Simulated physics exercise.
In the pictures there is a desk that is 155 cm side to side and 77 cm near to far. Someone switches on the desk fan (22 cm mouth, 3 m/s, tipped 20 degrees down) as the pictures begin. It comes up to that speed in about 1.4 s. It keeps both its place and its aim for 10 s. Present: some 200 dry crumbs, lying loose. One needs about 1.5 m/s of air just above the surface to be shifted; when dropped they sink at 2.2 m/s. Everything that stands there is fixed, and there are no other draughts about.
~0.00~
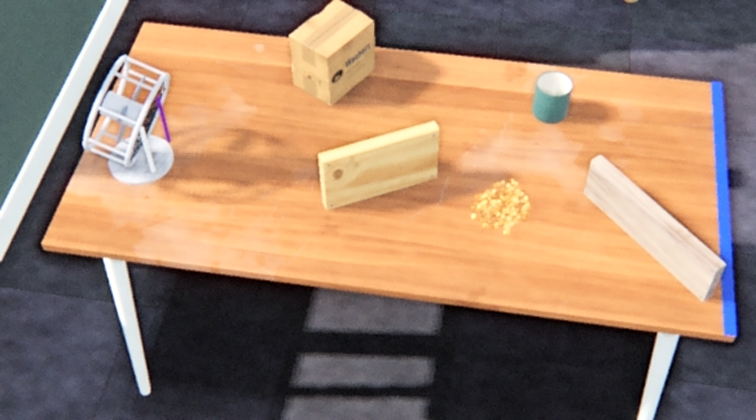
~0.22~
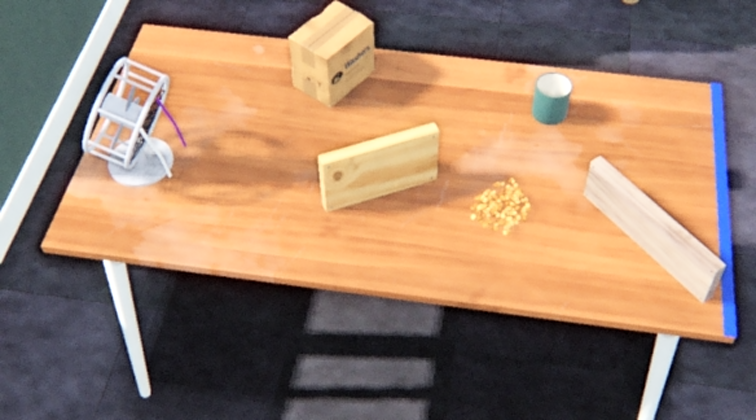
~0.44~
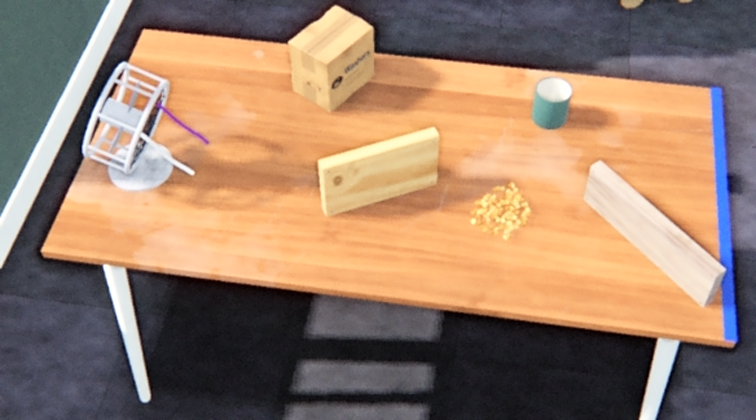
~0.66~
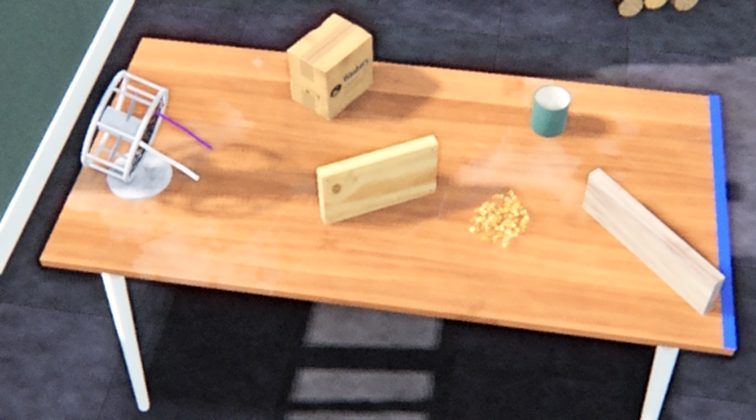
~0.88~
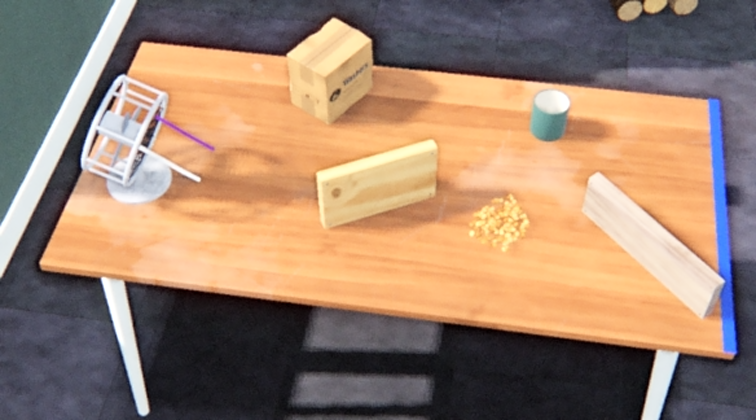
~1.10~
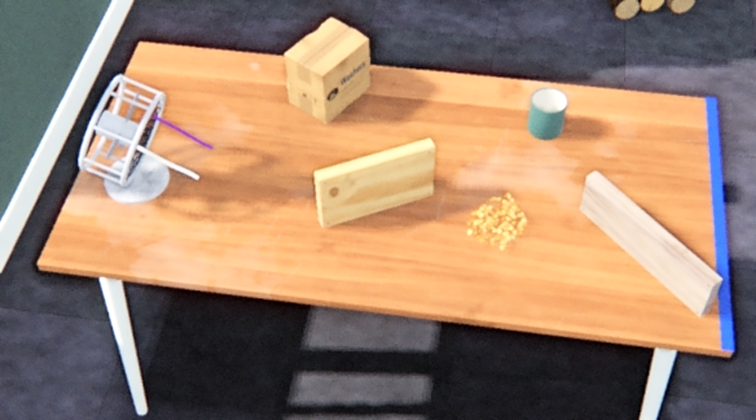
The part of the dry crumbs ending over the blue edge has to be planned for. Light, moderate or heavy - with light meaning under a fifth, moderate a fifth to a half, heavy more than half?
Light.
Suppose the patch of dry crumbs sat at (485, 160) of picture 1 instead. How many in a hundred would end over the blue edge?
Share at the end: Near 30 %.
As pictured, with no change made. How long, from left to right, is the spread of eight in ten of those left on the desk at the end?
Roughly 10 cm.
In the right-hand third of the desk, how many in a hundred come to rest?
I'd estimate around 50 per cent.
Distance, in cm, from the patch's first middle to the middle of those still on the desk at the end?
Close to 0 cm.
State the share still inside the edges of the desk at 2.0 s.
Reading: About 100 %.
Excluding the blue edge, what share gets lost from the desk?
It comes out at some 0 %.
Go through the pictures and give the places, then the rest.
The middle of the dry crumbs is near (501, 206), none has stirred yet and the mouth of the desk fan is at (127, 112), in the first picture.
The middle of the dry crumbs is near (501, 206), none has stirred yet and the blue edge is centred on (728, 199), in the second picture.
The middle of the dry crumbs is near (501, 211), none has stirred yet, the top of a board is at (379, 148) and the top of a board is at (656, 216), in the third picture.
The middle of the dry crumbs is near (499, 219) and none has stirred yet, in the fourth picture.
The middle of the dry crumbs is near (499, 223) and none has stirred yet, in the fifth picture.
The middle of the dry crumbs is near (497, 221) and none has stirred yet, in the sixth picture.
After 2.0 s, 84 % are on the move or not yet settled, 0 % are over the blue edge; the middle of those still in play is near (497, 221).
After 3.2 s, 83 % are on the move or not yet settled, 0 % are over the blue edge; the middle of those still in play is near (499, 221).
After 5.5 s, 76 % are on the move or not yet settled, 0 % are over the blue edge; the middle of those still in play is near (501, 223).
After 10.0 s, at the end, 0 % are over the blue edge; the middle of those still in play is near (502, 222).
